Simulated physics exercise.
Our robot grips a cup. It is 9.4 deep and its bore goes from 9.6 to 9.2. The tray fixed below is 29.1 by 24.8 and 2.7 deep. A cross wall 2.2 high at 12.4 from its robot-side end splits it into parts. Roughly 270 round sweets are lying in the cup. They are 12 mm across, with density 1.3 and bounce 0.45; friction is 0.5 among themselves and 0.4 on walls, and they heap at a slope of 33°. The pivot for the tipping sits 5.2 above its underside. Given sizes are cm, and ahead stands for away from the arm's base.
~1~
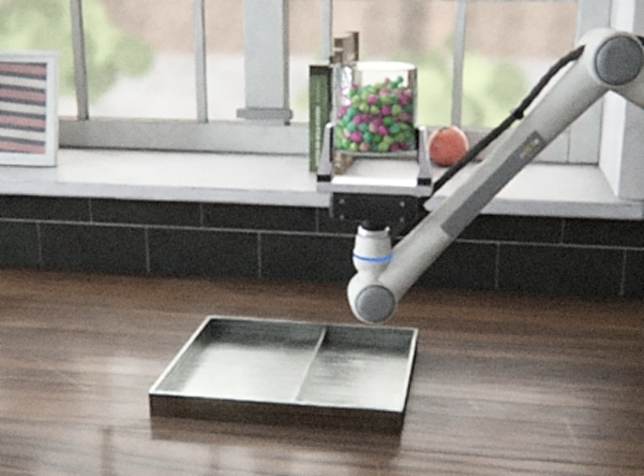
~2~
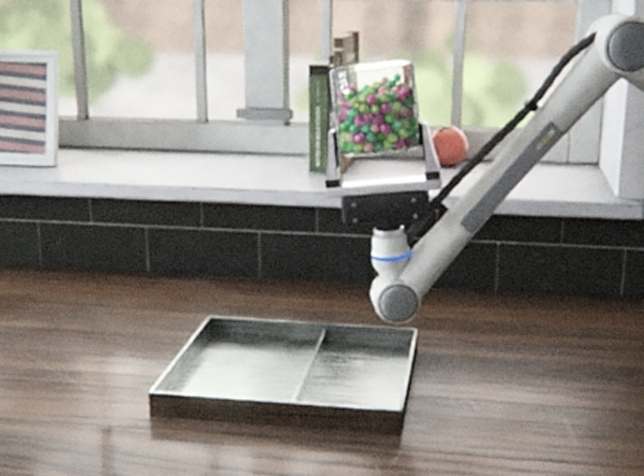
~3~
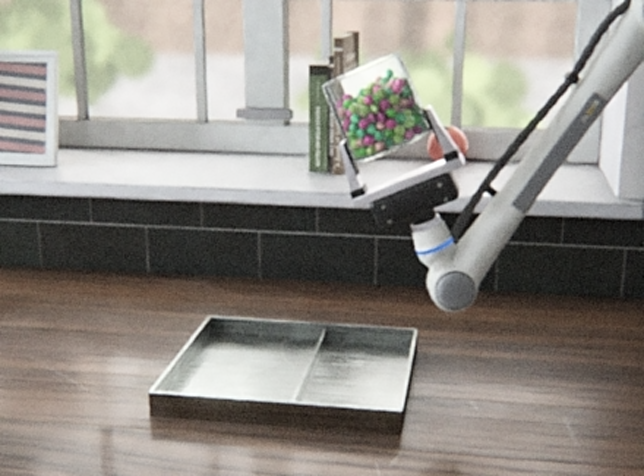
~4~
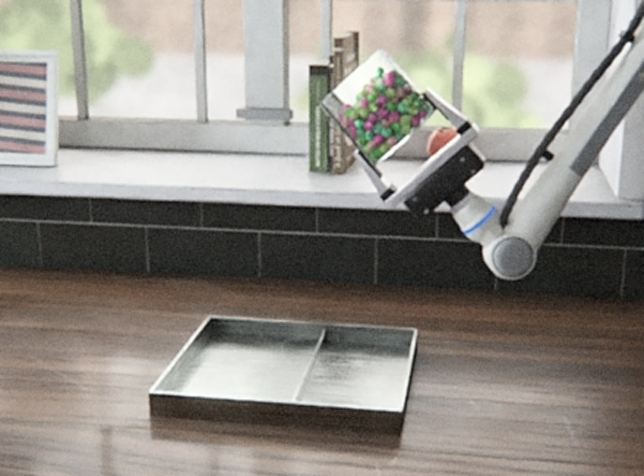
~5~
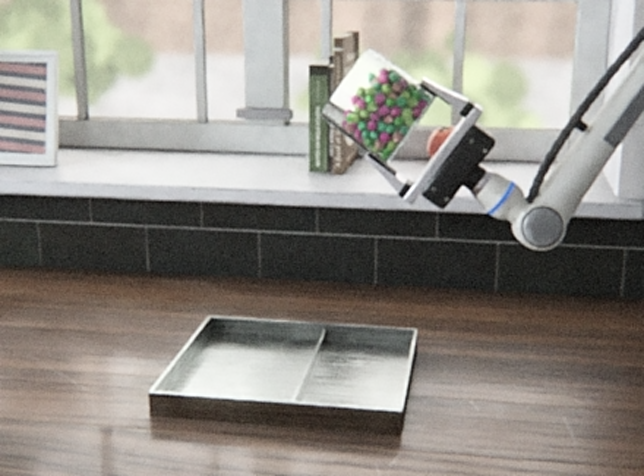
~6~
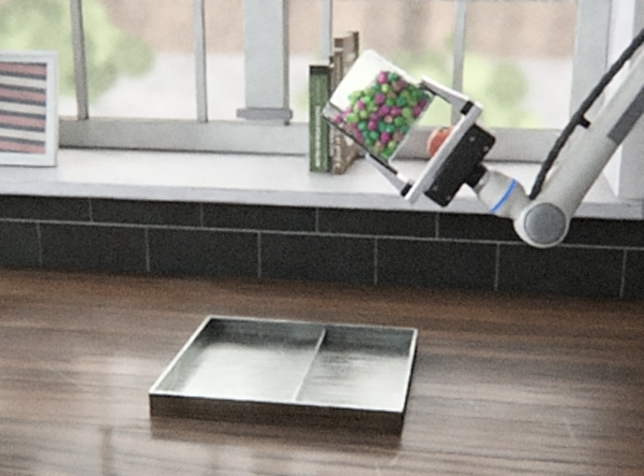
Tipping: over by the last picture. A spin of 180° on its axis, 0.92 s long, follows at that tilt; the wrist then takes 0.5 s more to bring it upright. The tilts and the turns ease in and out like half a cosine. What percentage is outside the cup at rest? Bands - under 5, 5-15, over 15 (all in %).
Under 5 %.
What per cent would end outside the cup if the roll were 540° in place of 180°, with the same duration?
Share: Close to 0 %.
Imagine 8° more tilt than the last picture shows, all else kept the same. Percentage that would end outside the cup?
It would be around 5 percent.
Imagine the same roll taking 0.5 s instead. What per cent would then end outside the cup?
With that change you'd see near 0 per cent.
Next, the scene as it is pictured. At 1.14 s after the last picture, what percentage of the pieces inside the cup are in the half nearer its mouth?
Near 30 per cent lies in the mouth half.
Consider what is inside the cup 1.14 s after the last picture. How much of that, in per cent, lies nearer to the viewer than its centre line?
55 per cent or thereabouts.
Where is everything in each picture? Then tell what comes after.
Cup middle at (376, 109), upright; upper third of the load around (377, 101), from x 340 to 410, top at y 85; 272 in the cup, in the first picture.
Cup middle at (376, 109), tipped 7°; upper third of the load around (379, 101), from x 340 to 415, top at y 80, in the second picture.
Cup middle at (377, 108), tipped 24°; upper third of the load around (385, 100), from x 340 to 420, top at y 75, in the third picture.
Cup middle at (379, 108), tipped 43°; upper third of the load around (390, 97), from x 345 to 425, top at y 75, in the fourth picture.
Cup middle at (379, 107), tipped 55°; upper third of the load around (390, 95), from x 350 to 425, top at y 75, in the fifth picture.
Cup middle at (379, 107), tipped 56°; upper third of the load around (390, 95), from x 340 to 425, top at y 75; 272 in the cup, in the sixth picture.
Then, 0.57 s later, tipped 56°, highest piece 40 above the table; 272 in the cup.
Then, 1.14 s later, tipped 34°, highest piece 38 above the table; 272 in the cup.
Then, 1.62 s later, upright, highest piece 39 above the table; 272 in the cup.
Then, 2.32 s later, upright, highest piece 39 above the table; 272 in the cup.
At rest, 272 in the cup. That is 0 % outside the cup.
